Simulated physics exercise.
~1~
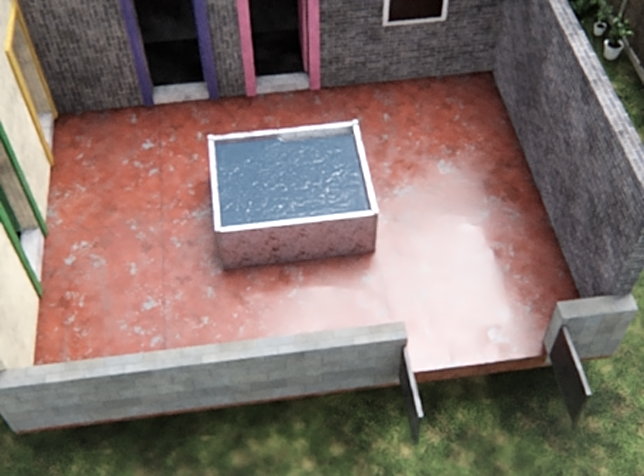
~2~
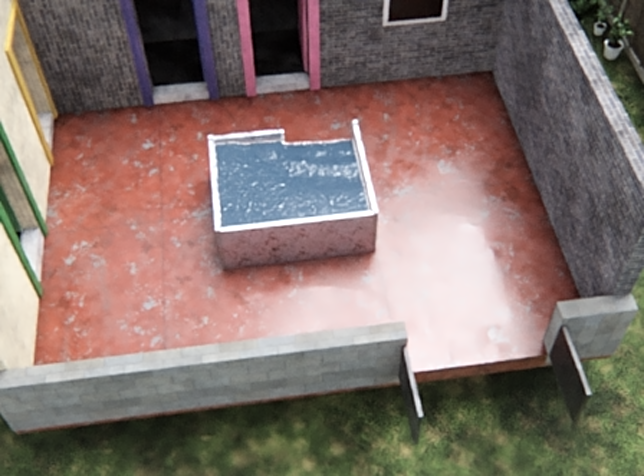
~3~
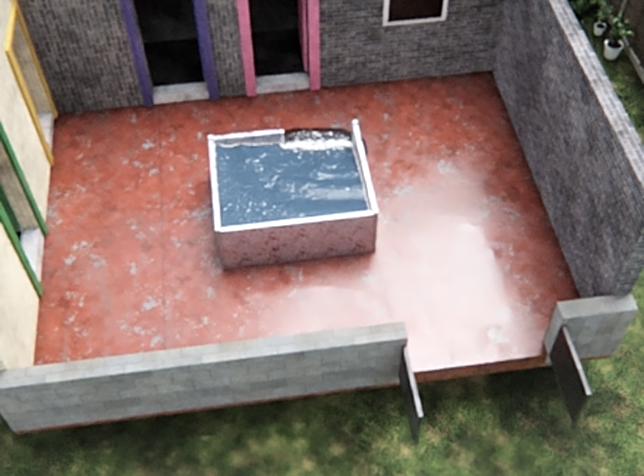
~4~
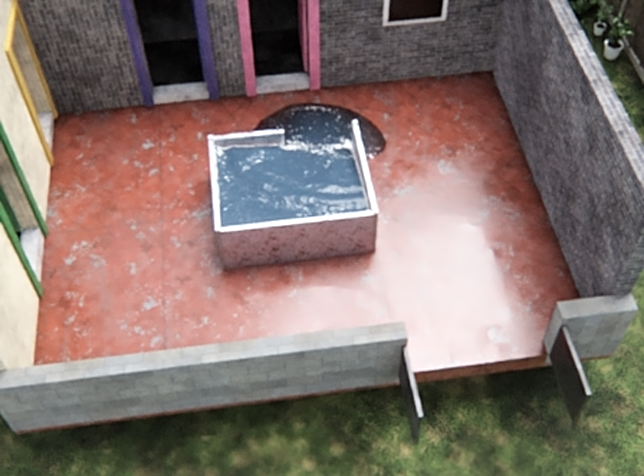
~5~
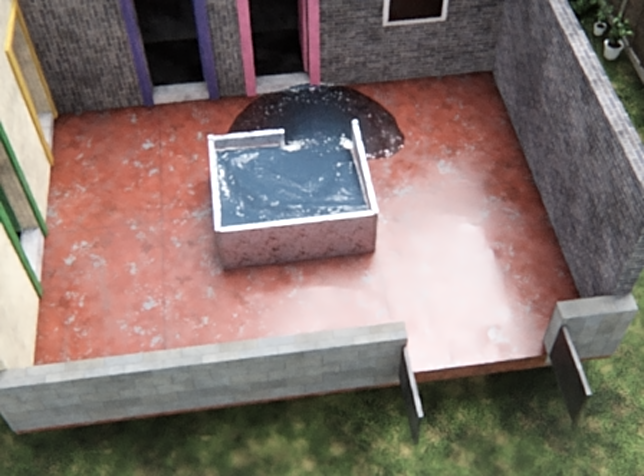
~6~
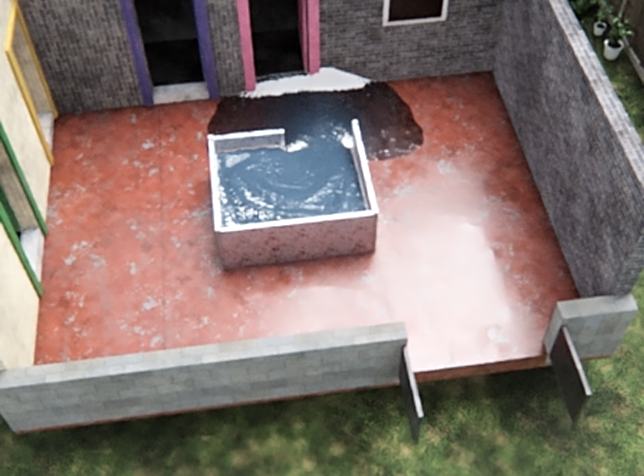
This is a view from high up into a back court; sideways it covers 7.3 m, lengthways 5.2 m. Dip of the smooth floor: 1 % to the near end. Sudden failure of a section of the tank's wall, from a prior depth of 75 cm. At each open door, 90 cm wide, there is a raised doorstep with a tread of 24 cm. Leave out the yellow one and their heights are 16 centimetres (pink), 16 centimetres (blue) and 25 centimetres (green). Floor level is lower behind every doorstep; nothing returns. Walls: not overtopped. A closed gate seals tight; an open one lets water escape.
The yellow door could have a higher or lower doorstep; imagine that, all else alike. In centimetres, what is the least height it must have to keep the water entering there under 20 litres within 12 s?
11.5 cm.
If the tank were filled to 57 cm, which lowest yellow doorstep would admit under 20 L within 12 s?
Roughly 8.5 cm high.
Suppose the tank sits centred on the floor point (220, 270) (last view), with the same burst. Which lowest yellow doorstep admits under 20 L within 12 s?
That setup calls for roughly 18 cm.
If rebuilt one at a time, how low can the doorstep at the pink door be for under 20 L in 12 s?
Pink - roughly 34 cm.
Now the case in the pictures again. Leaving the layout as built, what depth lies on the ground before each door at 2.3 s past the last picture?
Depths in cm - yellow: 18, pink: 25, blue: 8, green: 0.
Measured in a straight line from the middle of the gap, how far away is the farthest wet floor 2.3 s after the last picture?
About 4.4 metres out.
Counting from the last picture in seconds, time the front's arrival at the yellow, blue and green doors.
Yellow at 1.4 s, blue at 0.3 s and green at 2.8 s.
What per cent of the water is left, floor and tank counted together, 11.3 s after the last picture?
Some 68 per cent remains.
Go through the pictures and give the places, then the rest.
The first picture shows still water, 75 cm deep, in the tank at (290, 178); the yellow door at (34, 90) is dry.
In the second picture, the gap is on the far side, the front 0.3 m out at a hidden place; the back of the tank holds 75 cm.
In the third picture, water pours out on the far side and has run 0.8 m, to a hidden place; about 11 cm deep outside, 75 cm at the back.
In the fourth picture, the front is at (289, 109), 1.3 m from the gap on the far side; 2.0 m2 of floor is wet, 72 cm left at the back.
In the fifth picture, water pours out on the far side and has run 1.8 m, to (272, 93); about 6 cm deep outside, 65 cm at the back.
In the sixth picture, the front is at (270, 79), 1.9 m from the gap on the far side; 4.6 m2 of floor is wet, 64 cm left at the back; the yellow door at (34, 90), 4.3 m from the gap, is still 2.6 m from the nearest water.
Then, 0.7 s after the last picture water covers 15 % of the floor, deepest (42 cm) near (320, 93); it has not reached the yellow door.
Then, 2.3 s after the last picture water covers 40 % of the floor, deepest (28 cm) near (478, 78); 18 cm at the yellow door, 0 litres in over its 16 cm doorstep.
Then, 11.3 s after the last picture water covers 95 % of the floor, deepest (9 cm) near (503, 284); 4 cm at the yellow door, 1 litre in over its 16 cm doorstep.
At the yellow door as built, the water peaked near 18 cm, 2.3 s after the last picture.
With a doorstep of 10.5 cm, 29 litres would have come in within the 12 s; with 14 cm, 6 litres. So under 20 litres takes about 11.5 cm.
